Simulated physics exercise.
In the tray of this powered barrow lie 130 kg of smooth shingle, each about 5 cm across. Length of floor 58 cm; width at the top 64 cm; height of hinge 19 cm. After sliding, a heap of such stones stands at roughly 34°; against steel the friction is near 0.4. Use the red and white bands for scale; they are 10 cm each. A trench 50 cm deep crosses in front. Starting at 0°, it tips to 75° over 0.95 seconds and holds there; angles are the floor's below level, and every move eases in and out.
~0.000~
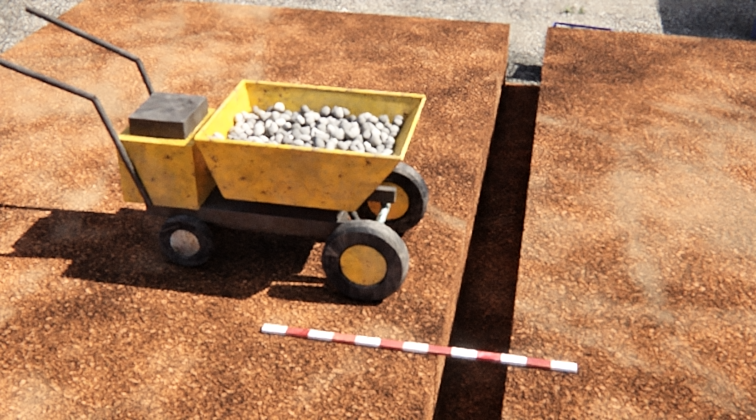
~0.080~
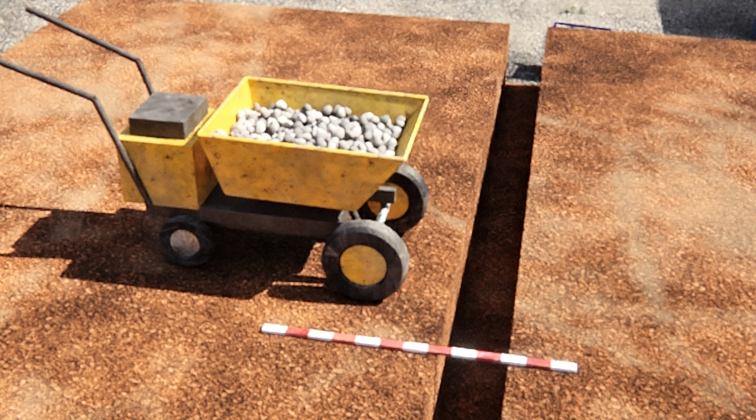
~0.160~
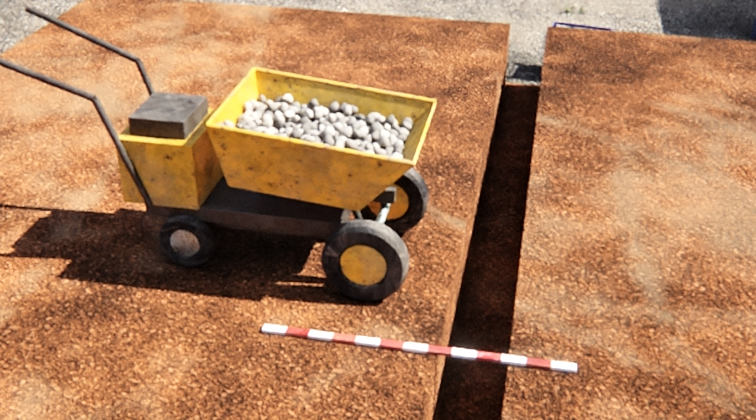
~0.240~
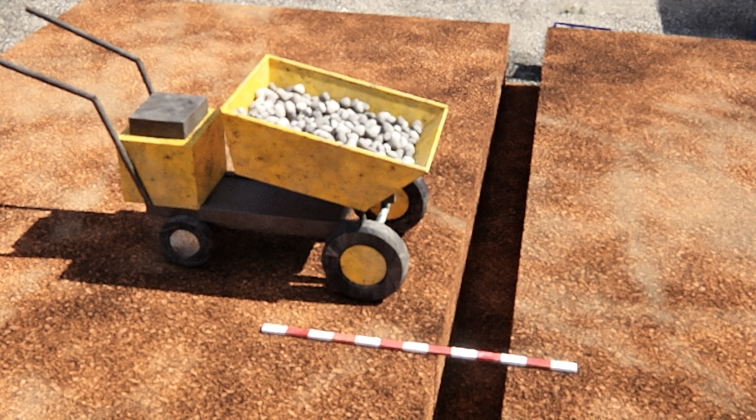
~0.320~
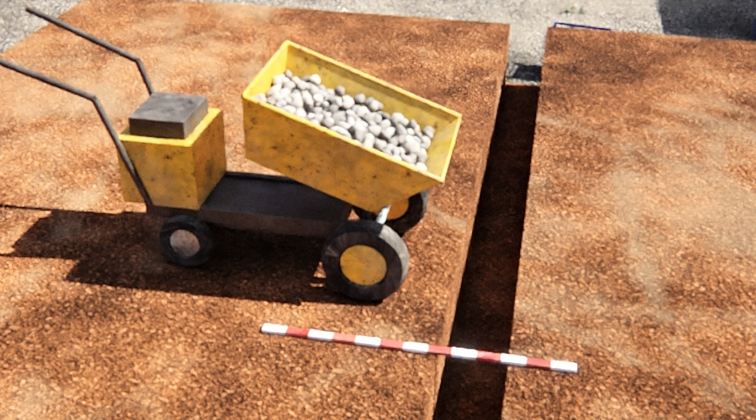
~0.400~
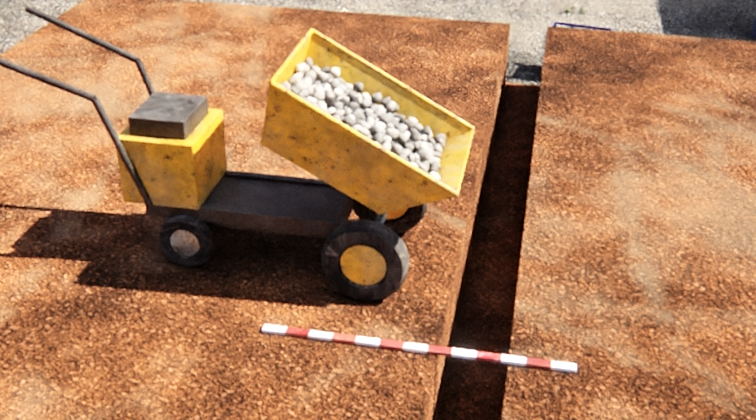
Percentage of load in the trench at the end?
25 per cent.
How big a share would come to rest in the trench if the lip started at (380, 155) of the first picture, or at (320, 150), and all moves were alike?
First place roughly 45%, second roughly 90%.
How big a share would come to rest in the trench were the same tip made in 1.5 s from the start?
Then roughly 30 percent.
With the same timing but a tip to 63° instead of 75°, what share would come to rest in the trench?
I'd guess some 35 in a hundred.
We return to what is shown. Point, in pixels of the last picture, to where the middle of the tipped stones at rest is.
Their centre sits close to (572, 281).
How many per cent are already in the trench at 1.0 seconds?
Some 5 per cent.
After 0.7 s the floor is at 63°; 100 % in the tray; the foremost stones are at (490, 205).
After 1.0 s the floor is at 75°; 53 % in the tray, 5 % in the trench, 42 % past the trench; the foremost stones are at (603, 286).
After 1.4 s the floor is at 75°; 13 % in the tray, 11 % in the trench, 75 % past the trench; the foremost stones are past the picture's edge.
After 3.3 s the floor is at 75°; 0 % in the tray, 25 % in the trench, 75 % past the trench; the foremost stones are past the picture's edge.
